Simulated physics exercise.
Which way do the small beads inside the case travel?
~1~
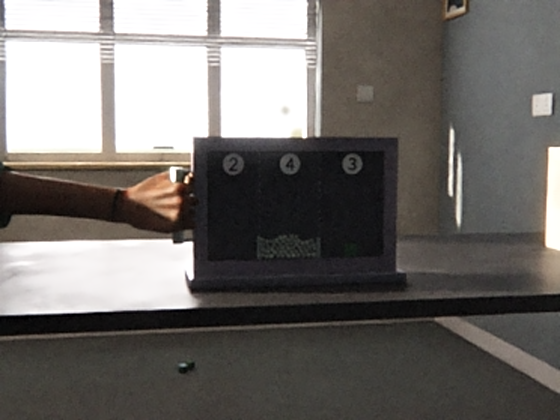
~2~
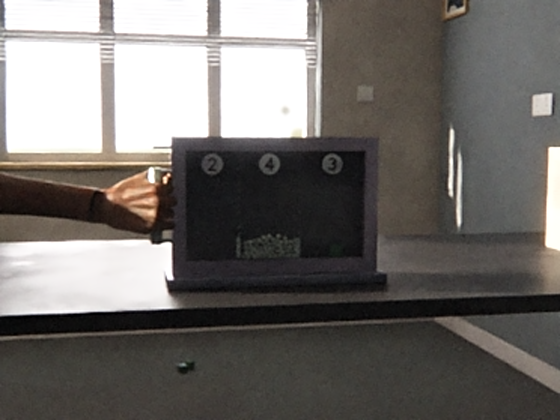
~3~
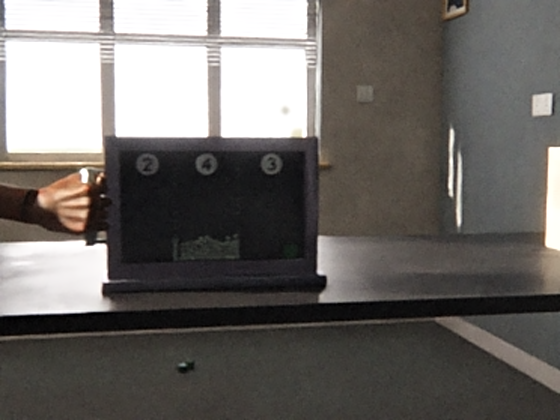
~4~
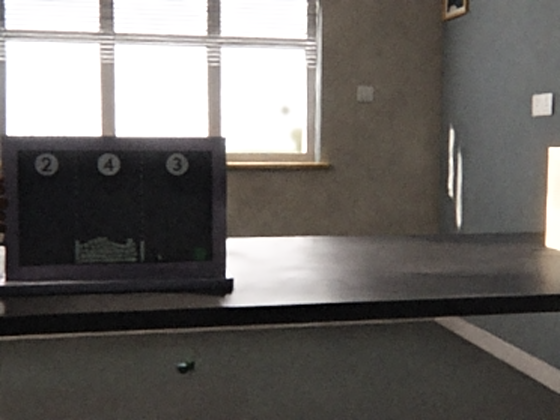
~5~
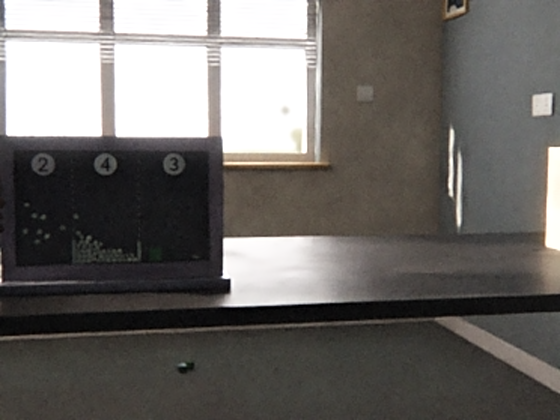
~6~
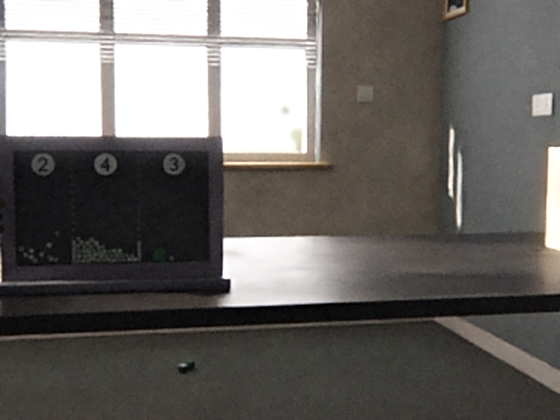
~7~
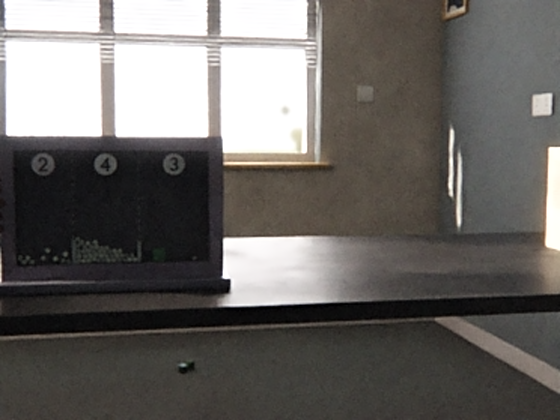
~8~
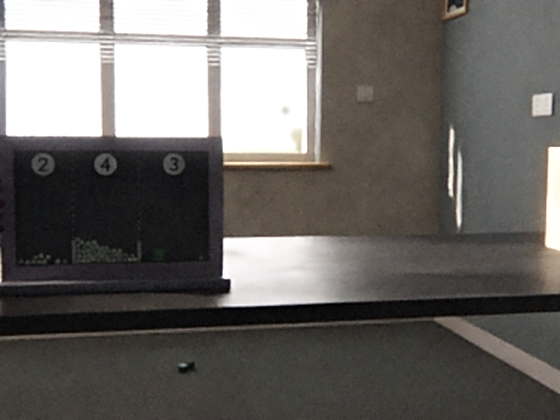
The beads move to the left, first along with the case and then scattering further that way inside it.
